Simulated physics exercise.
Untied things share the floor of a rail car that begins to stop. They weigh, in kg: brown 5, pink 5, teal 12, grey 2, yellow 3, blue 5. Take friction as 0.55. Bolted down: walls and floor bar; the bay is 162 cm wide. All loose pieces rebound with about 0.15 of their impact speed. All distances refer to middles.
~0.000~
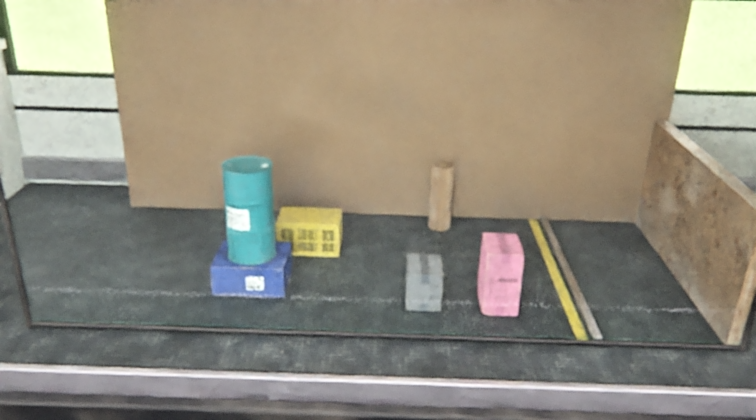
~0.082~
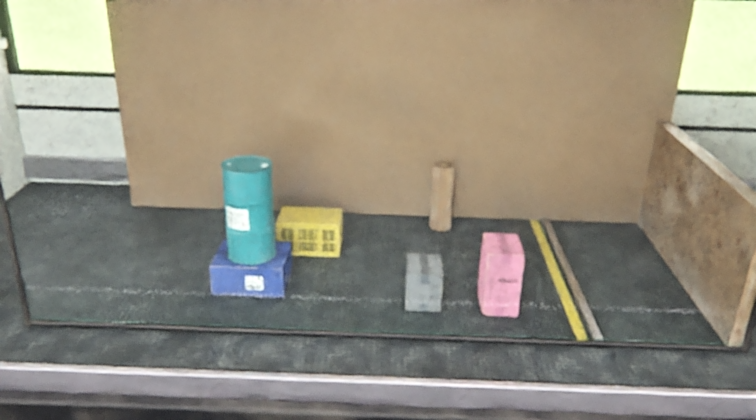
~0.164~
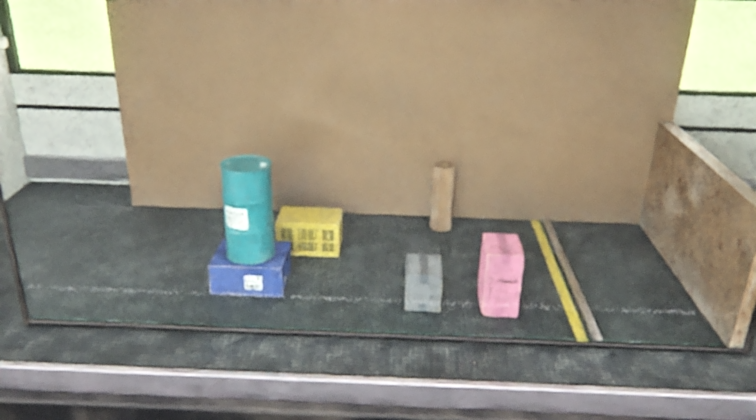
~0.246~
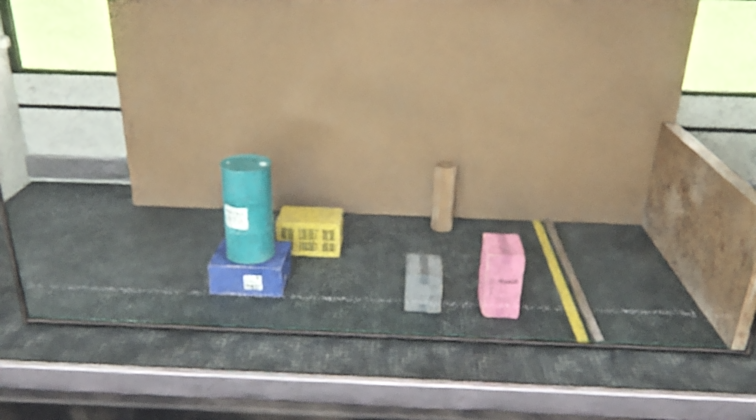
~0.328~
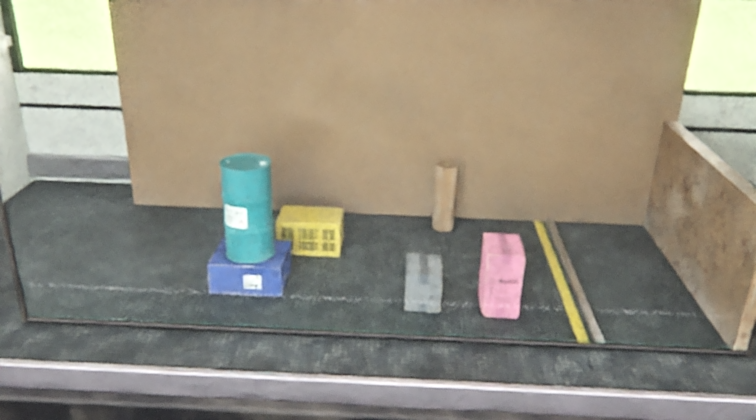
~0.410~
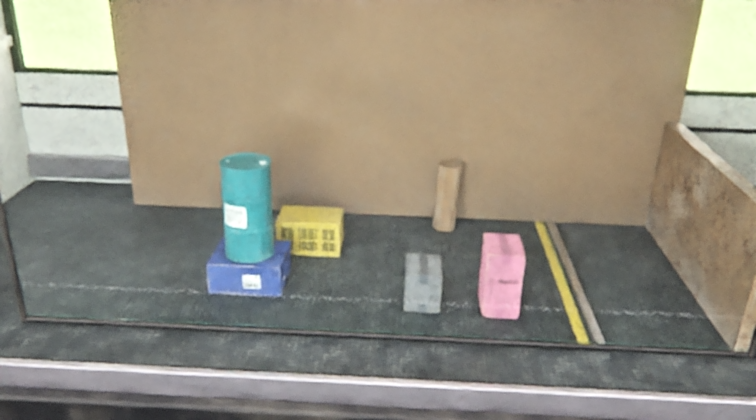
To begin with, a teal drum sits on a blue box beside a yellow crate, with a small upright wooden block, a grey block and a pink pack to the right. Everything stays almost still, and then the wooden block at the back leans very slightly right, while the rest barely shifts.
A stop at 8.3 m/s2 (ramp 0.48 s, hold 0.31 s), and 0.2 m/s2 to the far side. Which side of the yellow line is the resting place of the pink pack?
In the end the pink pack ends beyond the yellow line.
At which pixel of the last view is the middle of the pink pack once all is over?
At about (614, 292).
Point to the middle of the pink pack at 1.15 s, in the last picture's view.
Around (609, 290).
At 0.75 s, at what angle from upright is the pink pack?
Roughly 40°.
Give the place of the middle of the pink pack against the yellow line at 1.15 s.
Some 20 cm past it.
After 0.75 s the pink pack is 28 cm short of the yellow line, tilted 40°, near (528, 274) in the last picture's view; the yellow crate 150 cm short of the yellow line, tilted 0°.
After 1.15 s the pink pack is 21 cm past the yellow line, tilted 100°, near (609, 290) in the last picture's view.
After 1.65 s the pink pack is 23 cm past the yellow line, tilted 95°, near (614, 292) in the last picture's view.
By 1.9 s, pink pack crosses the yellow line; grey carton stops short of the yellow line; yellow crate stops short of the yellow line; blue carton stops short of the yellow line.
